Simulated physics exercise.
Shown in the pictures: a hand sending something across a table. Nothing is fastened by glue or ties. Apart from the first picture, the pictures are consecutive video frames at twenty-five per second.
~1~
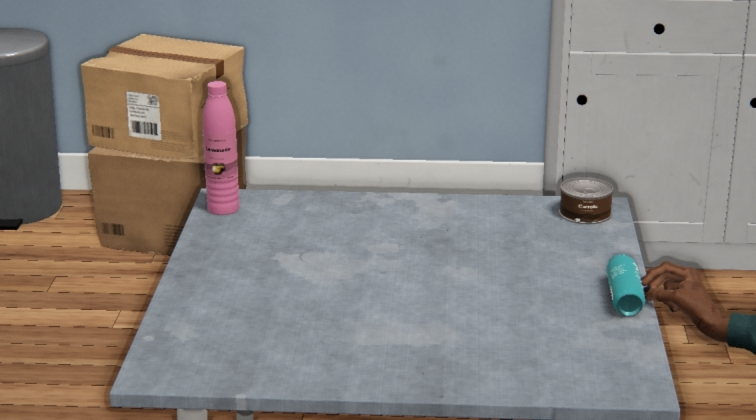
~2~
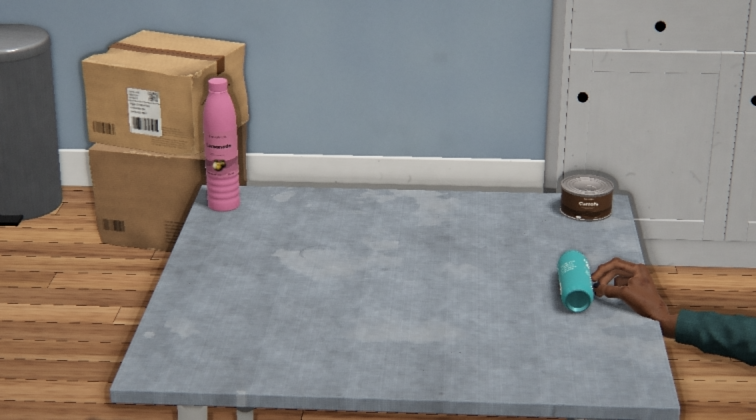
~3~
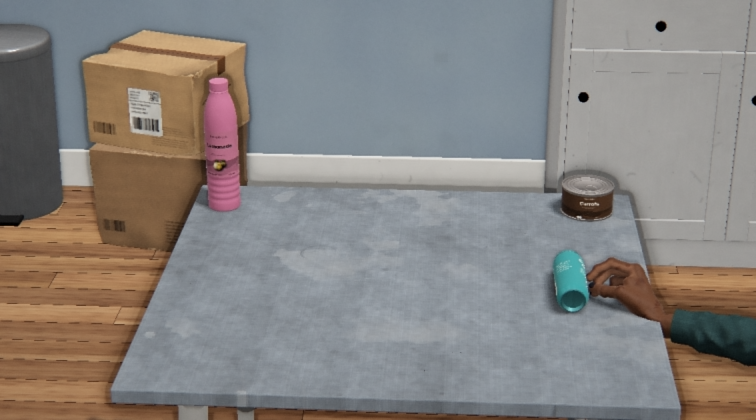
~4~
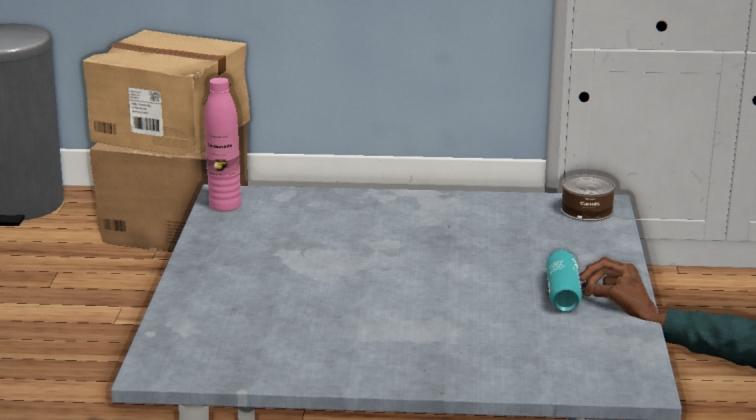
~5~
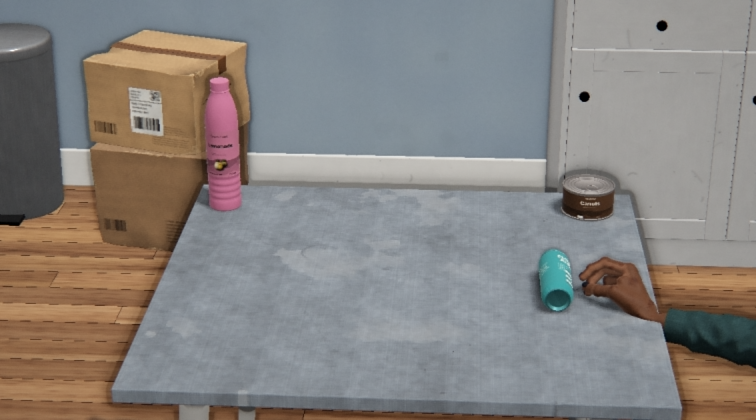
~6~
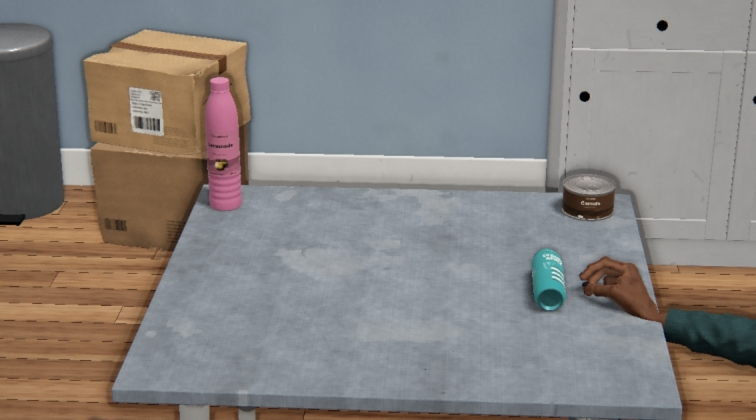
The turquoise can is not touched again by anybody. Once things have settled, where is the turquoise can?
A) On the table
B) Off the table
The answer is A.
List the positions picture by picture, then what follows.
In the first frame, under the hand; turquoise can (625, 285).
In the second frame, under the hand; turquoise can (575, 281).
In the third frame, under the hand; turquoise can (571, 281).
In the fourth frame, turquoise can (564, 280).
In the fifth frame, turquoise can (556, 280).
In the sixth frame, turquoise can (548, 280) moved a little.
Then, 0.10 s later than the last frame, turquoise can moved about its own width near (532, 279).
Then, 0.20 s later than the last frame, turquoise can moved about its own width near (518, 279).
Then, 0.30 s later than the last frame, turquoise can moved well along near (508, 278).
Then, 0.50 s later than the last frame, turquoise can moved well along near (497, 278).
When it is over, moved from the start, turquoise can. End places, in pixels of the last picture, turquoise can near (497, 278).
